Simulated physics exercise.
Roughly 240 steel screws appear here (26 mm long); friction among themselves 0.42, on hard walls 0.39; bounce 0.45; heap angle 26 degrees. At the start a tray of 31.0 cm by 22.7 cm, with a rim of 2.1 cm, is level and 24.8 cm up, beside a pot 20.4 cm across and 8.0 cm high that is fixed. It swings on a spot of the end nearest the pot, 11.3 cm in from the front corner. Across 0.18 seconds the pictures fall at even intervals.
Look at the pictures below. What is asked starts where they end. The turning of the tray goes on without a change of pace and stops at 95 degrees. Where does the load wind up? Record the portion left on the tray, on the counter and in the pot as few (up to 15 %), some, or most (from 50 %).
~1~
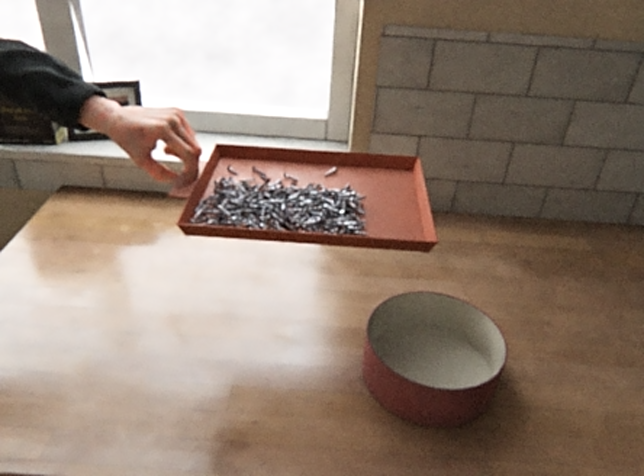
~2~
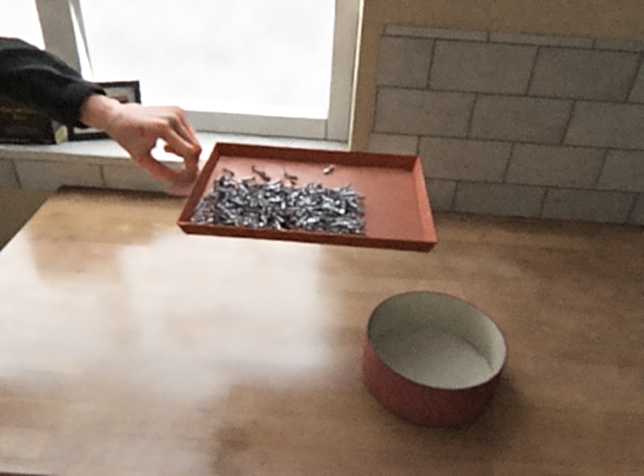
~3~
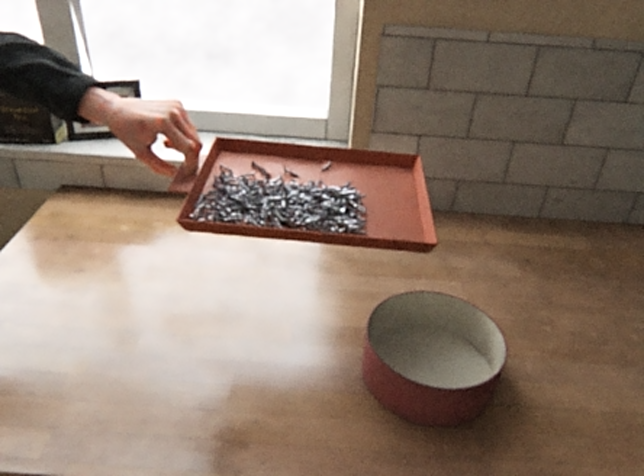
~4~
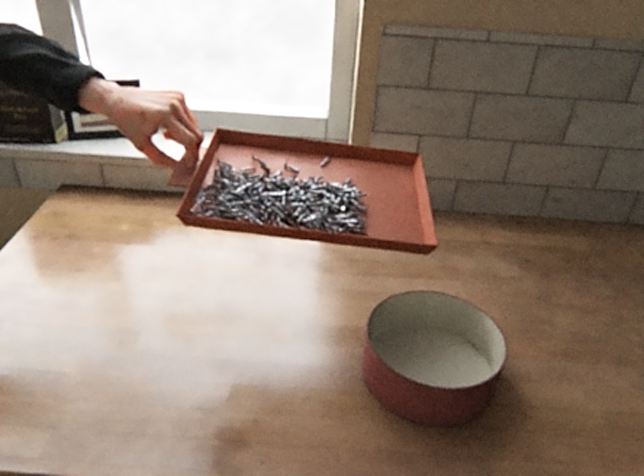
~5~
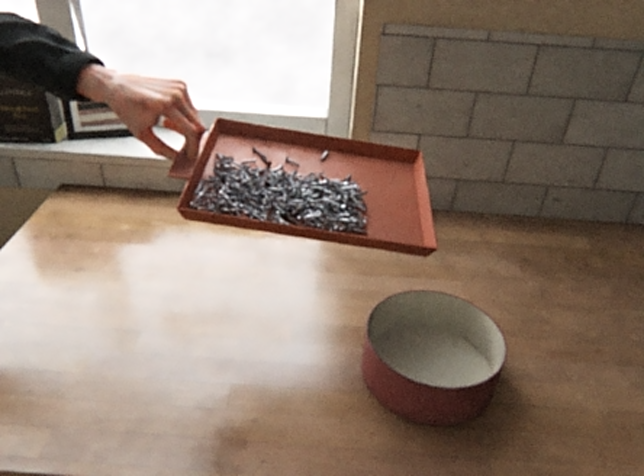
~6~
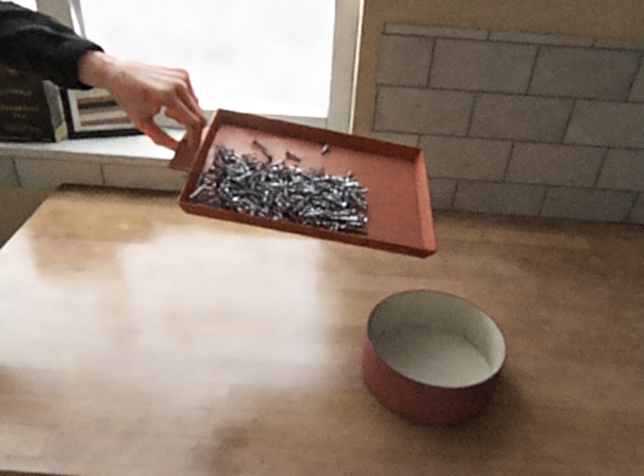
Result. Left on the tray: Few; counter: Few; pot: Most.
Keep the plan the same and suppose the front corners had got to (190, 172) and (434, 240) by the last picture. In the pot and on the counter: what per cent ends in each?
Final per cent - pot 70, counter 30.
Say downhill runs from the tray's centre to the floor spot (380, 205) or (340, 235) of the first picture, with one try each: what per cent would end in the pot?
The share comes to roughly 75 in a hundred, then roughly 50 in a hundred.
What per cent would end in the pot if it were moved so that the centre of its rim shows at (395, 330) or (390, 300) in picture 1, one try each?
Estimates: 100 in a hundred and 30 in a hundred.
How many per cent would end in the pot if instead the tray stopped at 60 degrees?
80 %.
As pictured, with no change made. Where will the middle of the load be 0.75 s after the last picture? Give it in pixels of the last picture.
Load centre: About (421, 322) px.
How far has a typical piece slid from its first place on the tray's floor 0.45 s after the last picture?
It has moved some 9 cm from its start.
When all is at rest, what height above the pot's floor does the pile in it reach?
About 3.0 cm.
Then, 0.45 s after the last picture, tilt 51 degrees; the tray holds 100 %, the pot 0 %.
Then, 0.75 s after the last picture, tilt 78 degrees; the tray holds 25 %, the pot 35 %.
Then, 1.16 s after the last picture, tilt 95 degrees; the tray holds 0 %, the pot 100 %.
In the end, tray 0 %, counter 0 %, pot 100 %.
